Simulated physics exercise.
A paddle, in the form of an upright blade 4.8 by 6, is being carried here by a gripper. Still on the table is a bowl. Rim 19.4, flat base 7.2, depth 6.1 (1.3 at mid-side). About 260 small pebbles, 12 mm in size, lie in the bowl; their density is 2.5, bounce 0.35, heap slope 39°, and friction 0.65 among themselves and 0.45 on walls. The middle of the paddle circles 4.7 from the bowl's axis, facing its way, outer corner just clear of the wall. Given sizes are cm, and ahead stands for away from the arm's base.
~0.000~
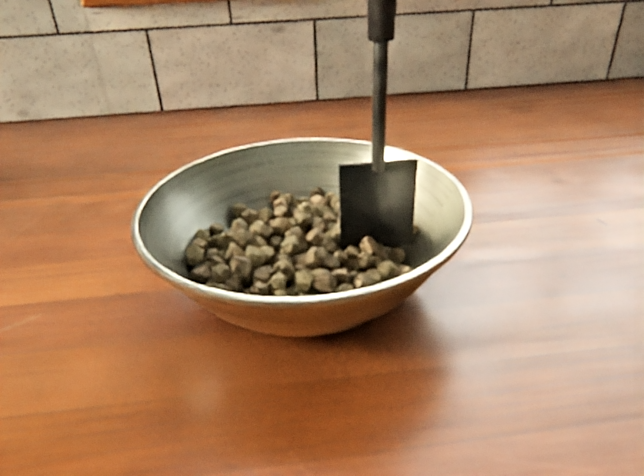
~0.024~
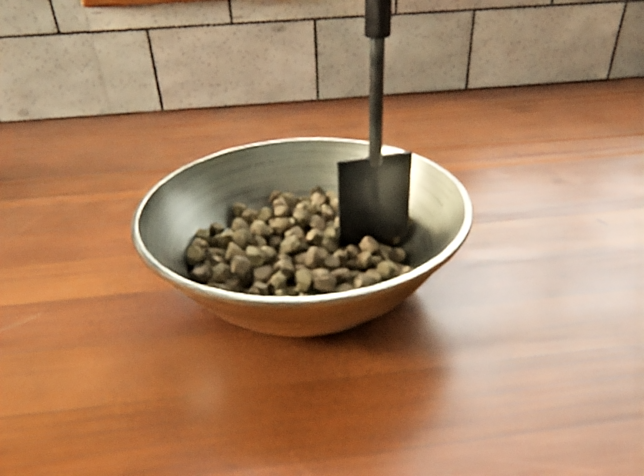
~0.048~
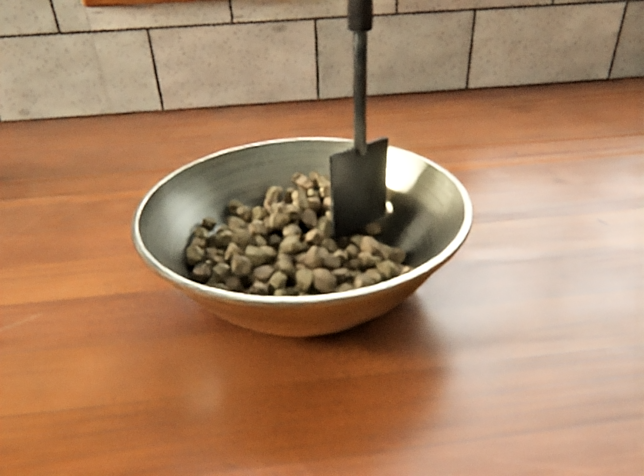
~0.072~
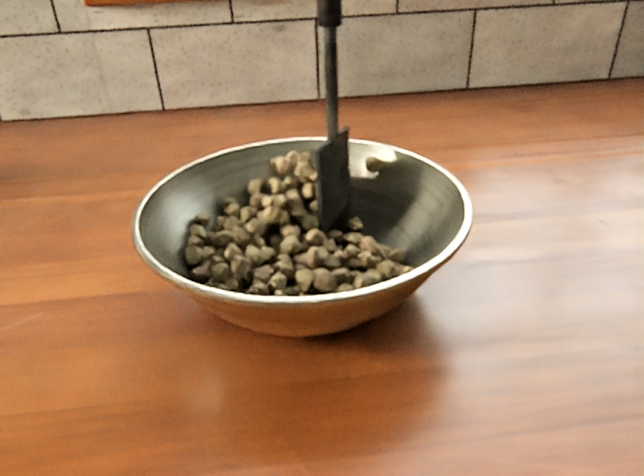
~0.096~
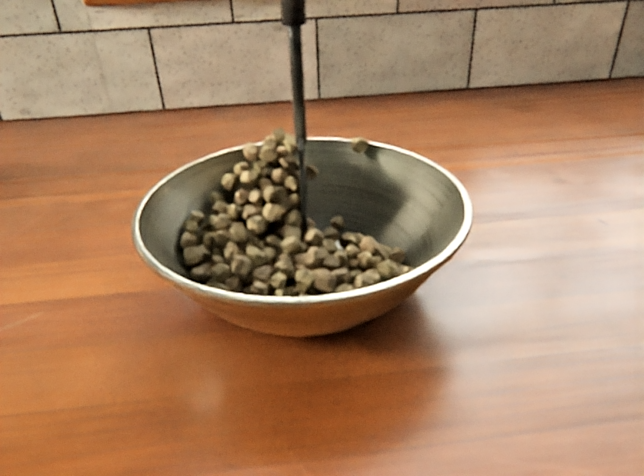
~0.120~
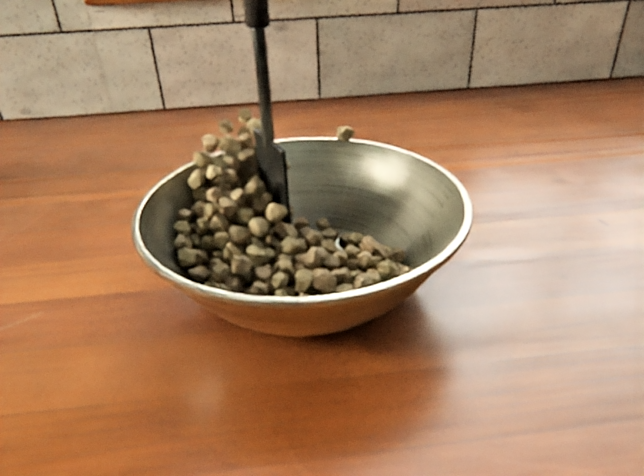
A dark, flat-bladed paddle on a thin upright rod stands in a wide grey metal bowl on a reddish-brown wooden counter, seen from slightly above with pale tiles behind. Small grey-brown pebbles lie heaped in the bowl, left of the blade. The paddle sweeps leftward around the back while turning edge-on, pushing pebbles into a mound up the left side, as the camera stays still.
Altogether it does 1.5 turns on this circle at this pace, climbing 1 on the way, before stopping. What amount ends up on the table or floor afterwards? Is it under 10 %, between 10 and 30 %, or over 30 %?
Over 30 %.
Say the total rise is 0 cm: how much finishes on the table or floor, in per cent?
I'd put it at about 55 per cent.
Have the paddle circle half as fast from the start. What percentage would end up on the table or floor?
That would be some 15 percent.
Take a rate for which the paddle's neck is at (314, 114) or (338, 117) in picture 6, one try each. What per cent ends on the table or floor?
Roughly 25 and 15 percent, in that order.
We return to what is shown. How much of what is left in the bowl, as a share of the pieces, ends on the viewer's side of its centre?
About 55 per cent.
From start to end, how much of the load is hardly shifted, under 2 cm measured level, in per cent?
I'd say something near 20 percent.
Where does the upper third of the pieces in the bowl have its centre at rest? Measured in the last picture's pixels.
Near (275, 261).
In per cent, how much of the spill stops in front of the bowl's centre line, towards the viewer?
60 %, approximately.
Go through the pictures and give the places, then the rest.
Paddle neck at (379, 138), 0° round; upper third of the load around (297, 241), from x 195 to 405, top at y 195; 263 in the bowl, in the first picture.
Paddle neck at (376, 133), 8° round; upper third of the load around (297, 240), from x 195 to 405, top at y 195, in the second picture.
Paddle neck at (360, 123), 31° round; upper third of the load around (292, 229), from x 195 to 405, top at y 180, in the third picture.
Paddle neck at (332, 116), 58° round; upper third of the load around (283, 214), from x 195 to 405, top at y 160, in the fourth picture.
Paddle neck at (300, 114), 85° round; upper third of the load around (262, 202), from x 190 to 405, top at y 135, in the fifth picture.
Paddle neck at (266, 117), 112° round; upper third of the load around (239, 202), from x 185 to 405, top at y 115; 263 in the bowl, in the sixth picture.
After 0.27 s, 274° round, highest piece 12 above the table; 208 in the bowl, 8 on the table or floor, 47 in flight or on the tool.
After 0.41 s, 76° round, highest piece 11 above the table; 170 in the bowl, 60 on the table or floor, 33 in flight or on the tool.
After 0.68 s, 180° round, highest piece 5 above the table; 150 in the bowl, 113 on the table or floor.
After 1.38 s, 180° round, highest piece 4 above the table; 150 in the bowl, 113 on the table or floor.
At rest, 150 in the bowl, 113 on the table or floor. That is 43 % on the table or floor.
